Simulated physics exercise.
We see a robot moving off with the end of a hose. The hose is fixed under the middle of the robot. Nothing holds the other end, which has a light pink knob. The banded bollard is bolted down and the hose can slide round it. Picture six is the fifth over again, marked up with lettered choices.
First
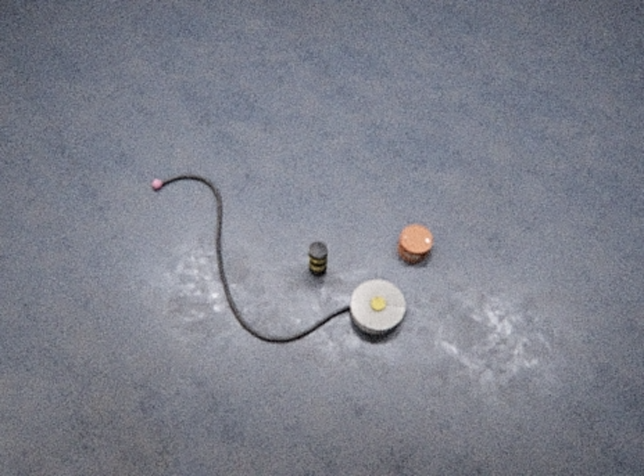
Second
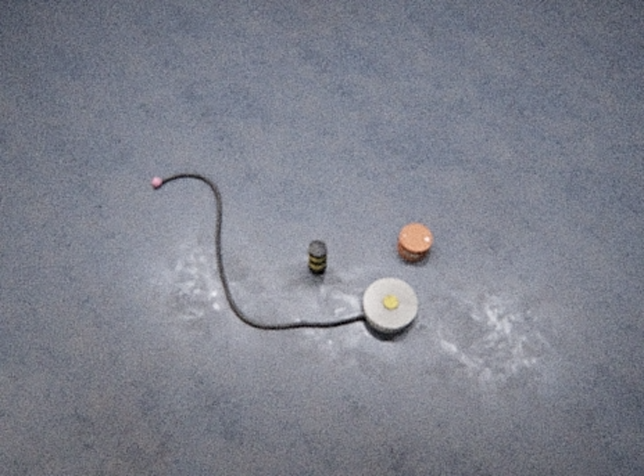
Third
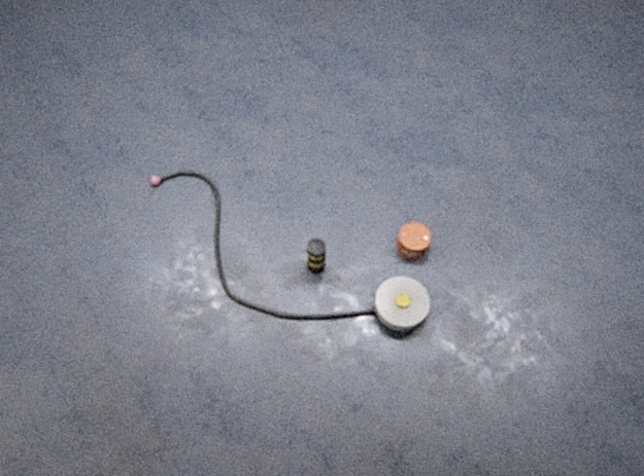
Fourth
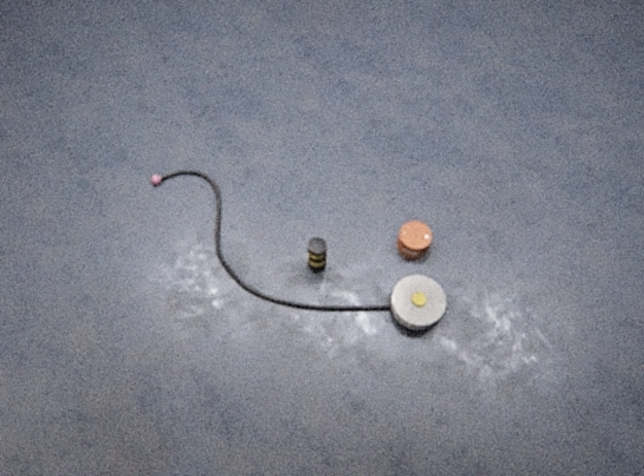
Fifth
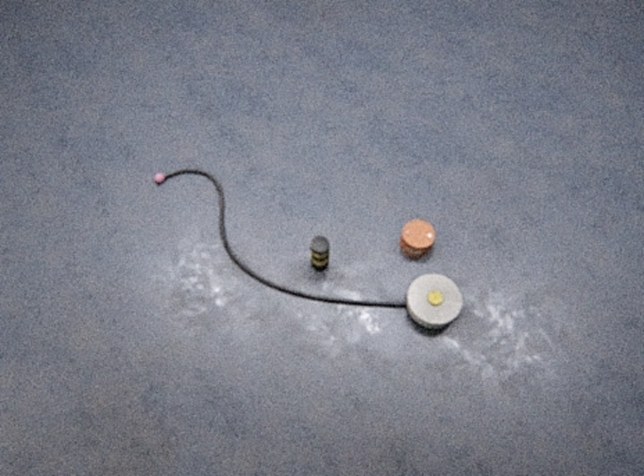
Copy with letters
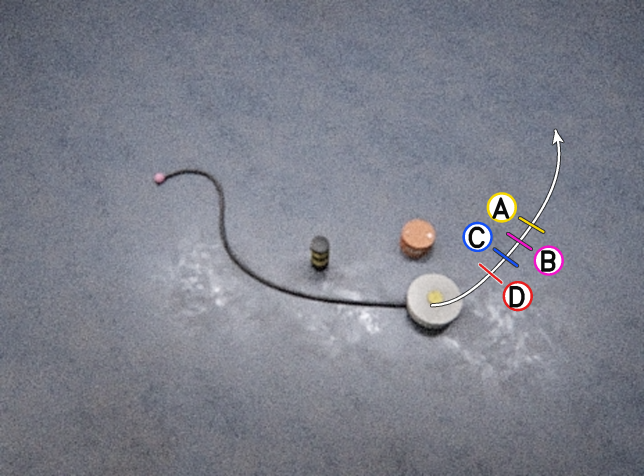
A round pale robot with a yellow centre slid steadily to the right, pulling one end of a dark hose and straightening its lower bend, while the light pink knob, bollard and orange tub stayed put.
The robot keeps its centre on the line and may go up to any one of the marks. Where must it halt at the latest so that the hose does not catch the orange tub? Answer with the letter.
It can go as far as B.
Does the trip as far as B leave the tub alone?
Yes.
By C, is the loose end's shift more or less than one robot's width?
By then, less.
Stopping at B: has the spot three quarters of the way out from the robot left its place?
By then, yes.
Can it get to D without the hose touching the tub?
For that mark, yes.
On the copy, A at (532, 225); B at (520, 241); C at (506, 258); D at (491, 274); the route from (432, 305) via (530, 228) to (556, 131).
On B. First, robot (472, 287), middle of the hose (282, 259), free end (160, 178).
Then, robot (502, 260), middle of the hose (311, 268), free end (175, 177).
Finally, robot (522, 237), middle of the hose (338, 271), free end (195, 188); only the bollard has been touched, if anything.
By contrast, A brings the hose against the tub; C is safe but short; D is safe but short.
